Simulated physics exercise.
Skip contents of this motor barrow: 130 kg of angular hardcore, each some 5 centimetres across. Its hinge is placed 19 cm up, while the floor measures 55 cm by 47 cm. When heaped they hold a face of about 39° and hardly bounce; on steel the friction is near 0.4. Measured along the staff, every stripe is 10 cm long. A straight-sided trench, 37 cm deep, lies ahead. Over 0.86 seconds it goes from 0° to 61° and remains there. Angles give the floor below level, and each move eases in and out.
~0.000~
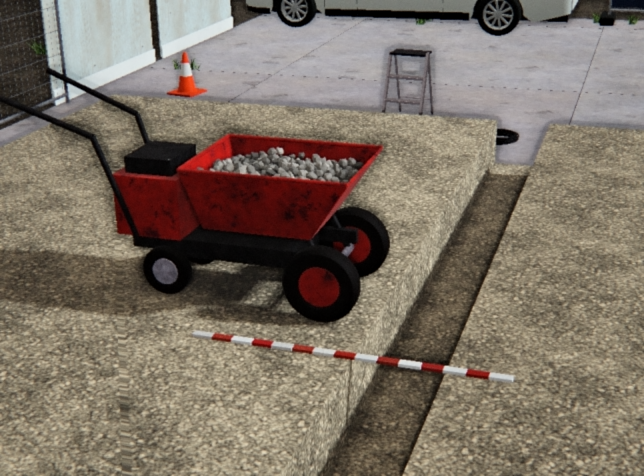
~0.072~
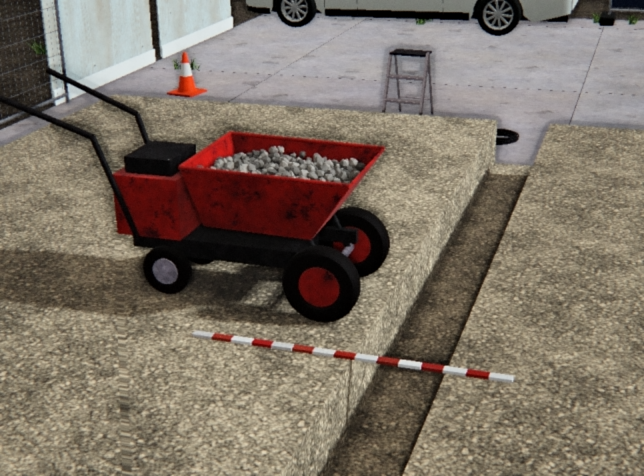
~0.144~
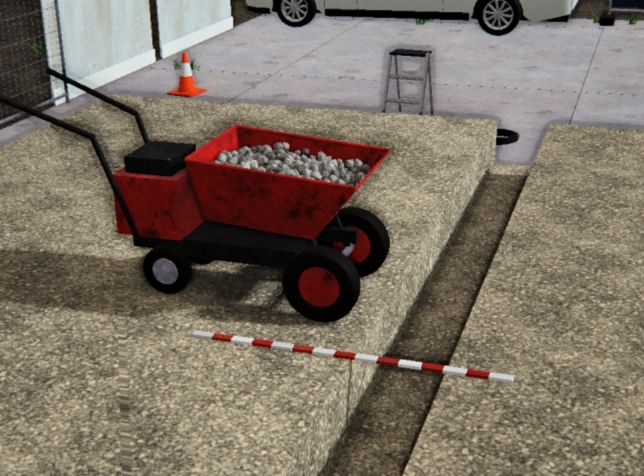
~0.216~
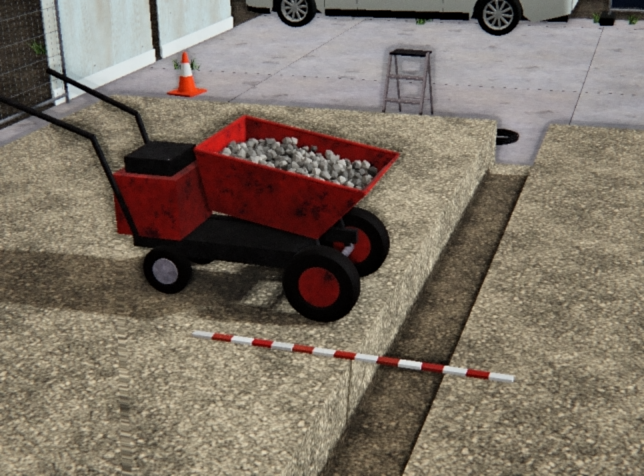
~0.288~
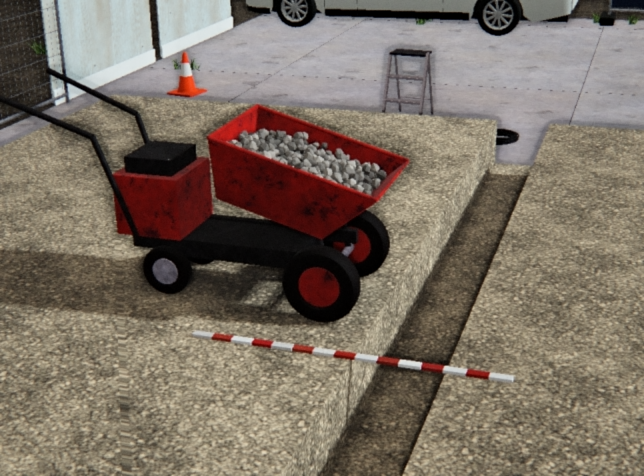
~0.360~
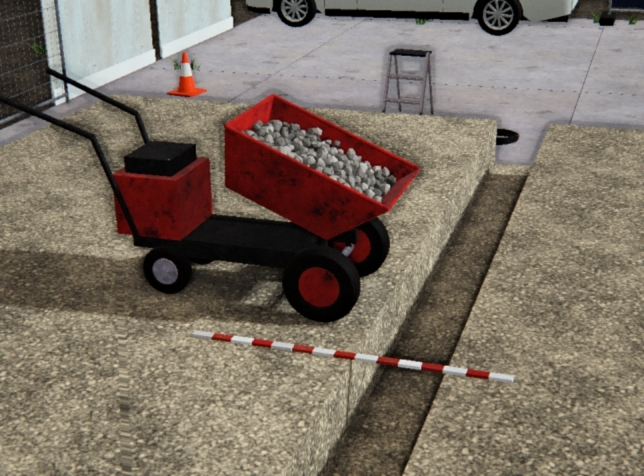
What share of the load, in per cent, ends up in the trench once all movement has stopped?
About 17 per cent.
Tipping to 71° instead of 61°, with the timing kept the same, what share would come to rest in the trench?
Trench share: Approx. 35%.
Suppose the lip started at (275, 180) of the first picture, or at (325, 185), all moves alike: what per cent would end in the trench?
First place: Near 35%; second place: Near 25%.
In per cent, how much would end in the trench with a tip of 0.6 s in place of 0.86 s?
Expected share: Around 10%.
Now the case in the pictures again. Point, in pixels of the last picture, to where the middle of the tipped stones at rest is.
Their middle is at about (483, 315).
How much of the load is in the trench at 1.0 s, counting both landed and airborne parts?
Close to 5 per cent at that time.
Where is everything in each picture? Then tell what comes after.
The first frame shows lip at (347, 185), floor tilted 0°, highest stones at (282, 161).
The second frame shows lip at (350, 186), floor tilted 1°, highest stones at (275, 158); the stones move at 0.2 m/s on average.
In the third frame, the skip is at 5°, its lip at (356, 189); the top of the load is at (262, 155); the stones move at 0.5 m/s on average.
In the fourth frame, the skip is at 10°, its lip at (365, 194); the top of the load is at (256, 147); the stones move at 0.7 m/s on average.
The fifth frame shows lip at (377, 201), floor tilted 16°, highest stones at (258, 138); the stones move at 0.8 m/s on average.
The sixth frame shows lip at (389, 210), floor tilted 23°, highest stones at (269, 129); the stones move at 0.9 m/s on average.
After 0.6 s the floor is at 51°; 100 % in the skip; the foremost stones are at (415, 227).
After 1.0 s the floor is at 61°; 94 % in the skip, 4 % in the trench, 2 % past the trench; the foremost stones are at (481, 314).
After 1.3 s the floor is at 61°; 72 % in the skip, 8 % in the trench, 20 % past the trench; the foremost stones are at (570, 310).
After 3.3 s the floor is at 61°; 61 % in the skip, 17 % in the trench, 23 % past the trench; the foremost stones are at (611, 323).
